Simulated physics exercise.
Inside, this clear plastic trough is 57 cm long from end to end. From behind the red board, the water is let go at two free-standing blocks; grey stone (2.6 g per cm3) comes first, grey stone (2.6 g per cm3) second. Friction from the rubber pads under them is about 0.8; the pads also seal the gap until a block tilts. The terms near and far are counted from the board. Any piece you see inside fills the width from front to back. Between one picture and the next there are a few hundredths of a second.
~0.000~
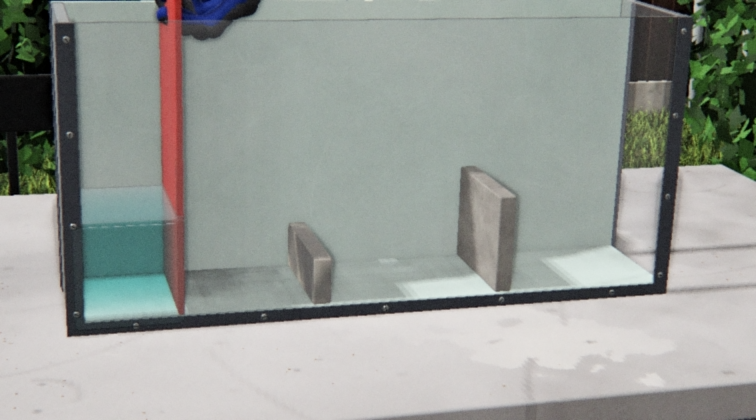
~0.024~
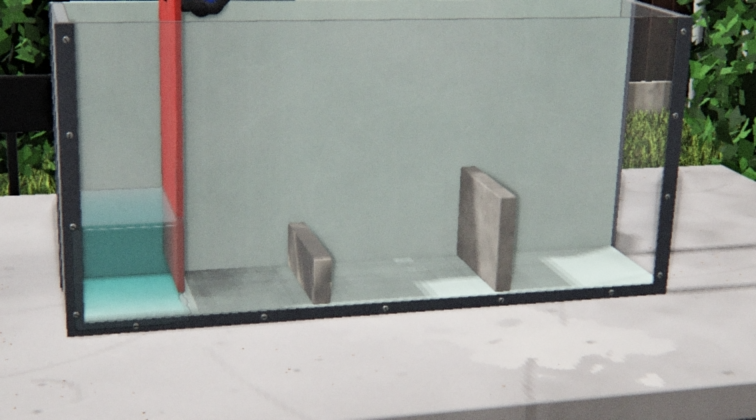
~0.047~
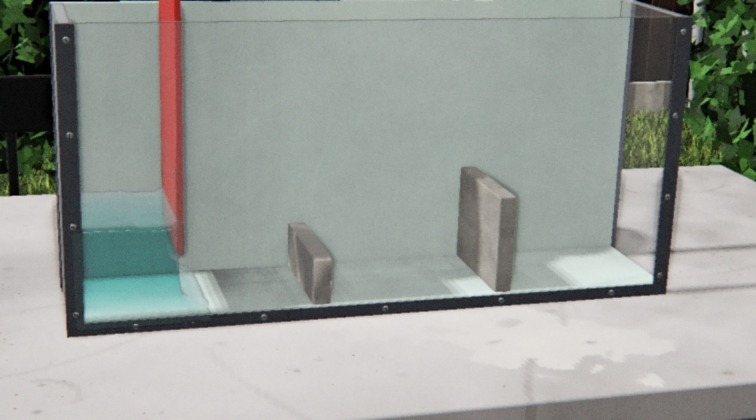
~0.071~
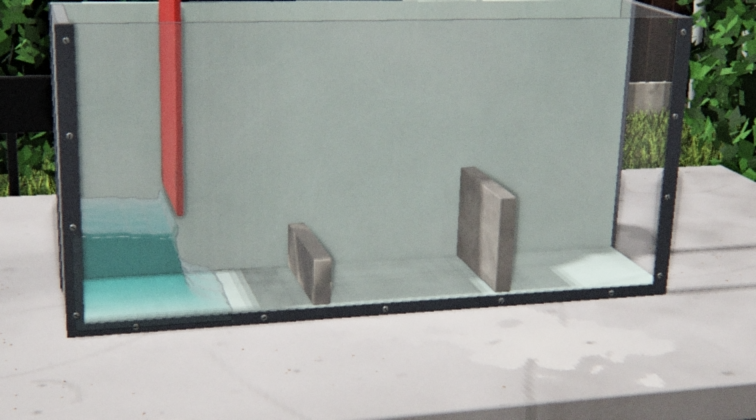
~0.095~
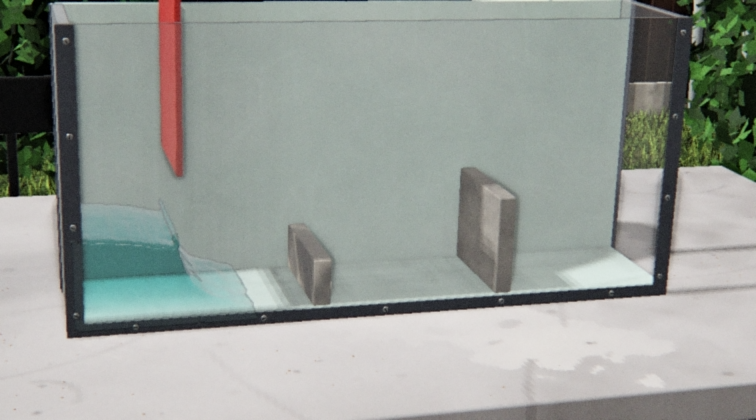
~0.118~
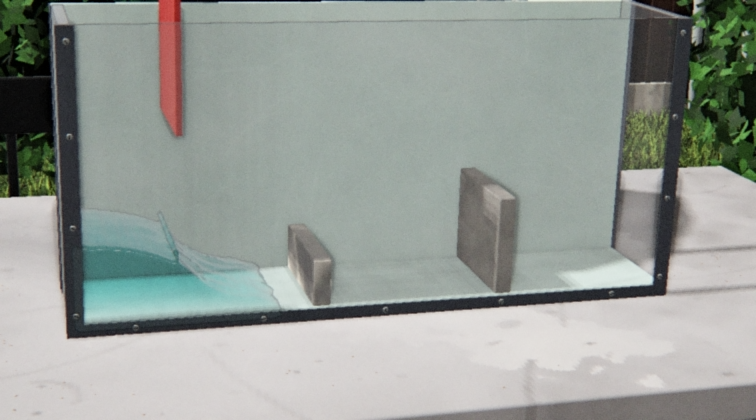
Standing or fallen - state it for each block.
Result: Pretty sure the near one pitches over; pretty sure the far one won't tip.
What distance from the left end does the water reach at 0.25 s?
Roughly 24 cm out.
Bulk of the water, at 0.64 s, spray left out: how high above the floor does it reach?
About 7.5 cm.
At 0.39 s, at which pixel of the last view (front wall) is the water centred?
At about (268, 289).
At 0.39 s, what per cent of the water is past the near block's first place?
It comes to around 36 in a hundred.
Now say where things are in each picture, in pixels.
In the first frame, the surface at the left wall is at (87, 227); the front along the floor is at (178, 312); the board's lower edge is at (182, 313); the near block's top is at (324, 261); the far block's top is at (509, 202).
In the second frame, the surface at the left wall is at (87, 228); the front along the floor is at (190, 312); the board's lower edge is at (182, 291).
In the third frame, the surface at the left wall is at (87, 231); the front along the floor is at (209, 311); the board's lower edge is at (181, 253).
In the fourth frame, the surface at the left wall is at (88, 236); the front along the floor is at (230, 310); the board's lower edge is at (180, 214).
In the fifth frame, the surface at the left wall is at (88, 242); the front along the floor is at (253, 309); the board's lower edge is at (180, 175).
In the sixth frame, the surface at the left wall is at (88, 248); the front along the floor is at (279, 307); the board's lower edge is at (179, 135); the near block's top is at (323, 263); the far block's top is at (509, 204).
After 0.25 s the front has run 23 cm from the left wall, the near block leans 18° and the far block is upright.
After 0.39 s the near block lies flat and the far block is upright.
After 0.64 s the near block lies flat and the far block is upright.
In the end the near block lies flat and the far block is upright; 0 per cent of the water is past where the far block first stood.
